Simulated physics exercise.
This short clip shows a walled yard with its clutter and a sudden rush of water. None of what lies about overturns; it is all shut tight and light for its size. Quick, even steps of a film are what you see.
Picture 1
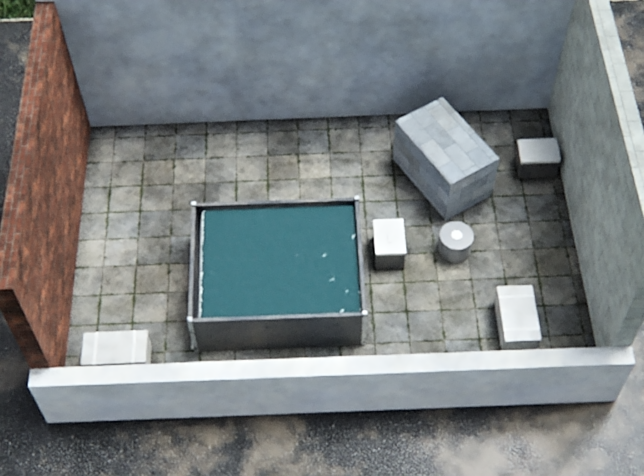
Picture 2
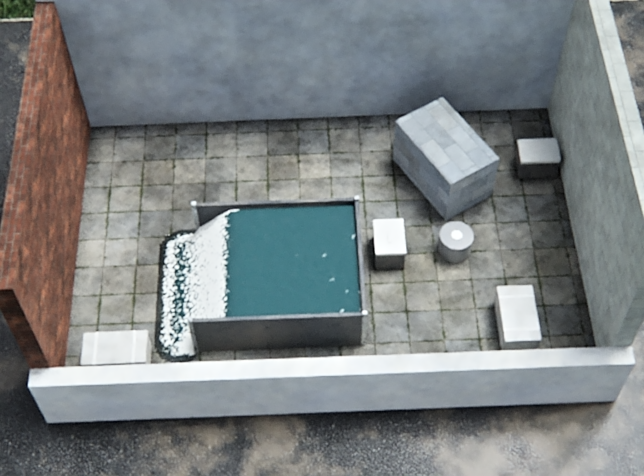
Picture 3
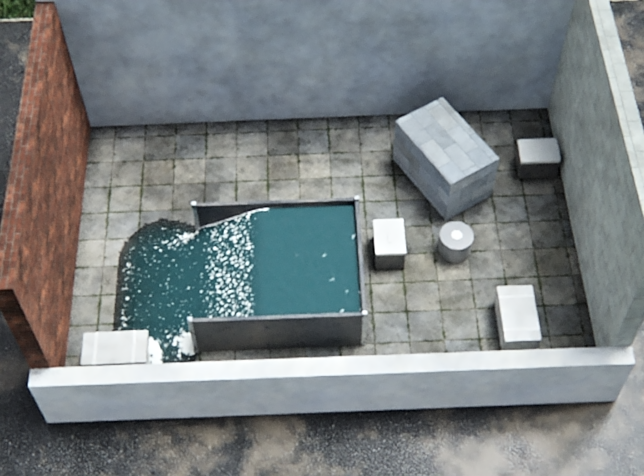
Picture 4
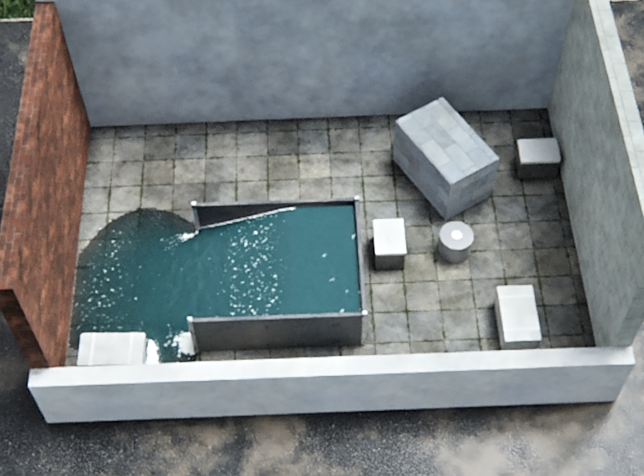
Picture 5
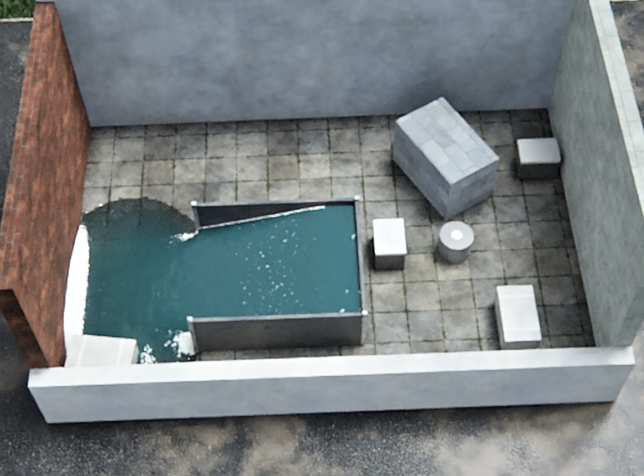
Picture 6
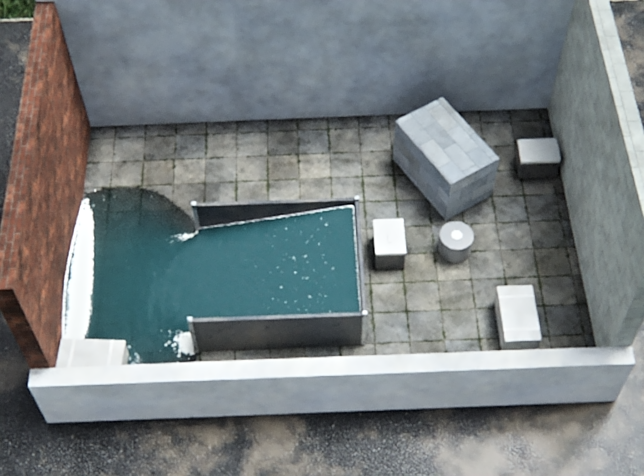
Teal water fills a dark-walled tank in a paved, walled yard, seen from high above by a still camera. A red-brown wall stands at left, grey walls behind and at right, with pale boxes, a round block and a large tilted grey block around the tank. The water bursts leftward in white foam, spreads over the paving to the brick wall, and slightly shifts the pale box at lower left.
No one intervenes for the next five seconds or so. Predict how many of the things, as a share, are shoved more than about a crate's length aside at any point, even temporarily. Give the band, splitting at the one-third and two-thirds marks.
So the part that moves far is between the one-third and two-thirds marks.
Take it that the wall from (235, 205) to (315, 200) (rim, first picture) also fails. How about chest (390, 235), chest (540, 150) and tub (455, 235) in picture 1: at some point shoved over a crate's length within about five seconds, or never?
Each in turn, never travels that far, ends up that far off, never travels that far.
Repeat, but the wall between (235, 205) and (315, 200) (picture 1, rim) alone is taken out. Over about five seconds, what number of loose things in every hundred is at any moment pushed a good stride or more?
Estimate: Roughly 20 per cent.
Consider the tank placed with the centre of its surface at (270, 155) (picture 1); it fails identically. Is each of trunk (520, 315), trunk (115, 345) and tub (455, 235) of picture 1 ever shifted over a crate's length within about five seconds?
Taking them in order, went past that, went past that, fell short.
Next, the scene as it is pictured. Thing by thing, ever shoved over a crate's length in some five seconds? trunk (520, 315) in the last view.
That one goes the full distance.
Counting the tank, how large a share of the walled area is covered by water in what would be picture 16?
About 40 in a hundred.
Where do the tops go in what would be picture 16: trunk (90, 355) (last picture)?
(146, 319).
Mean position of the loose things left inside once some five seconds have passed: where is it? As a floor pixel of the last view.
Average floor point: Approx. (433, 240).
A moment on, 0 of 5 are well off their spots; 1 afloat.
Next, 0 of 5 are well off their spots; 1 afloat.
Later, 1 of 5 are well off their spots; 1 afloat.
In the end, 2 of 5 are well off their spots, and 2 have been at some point; 2 afloat.
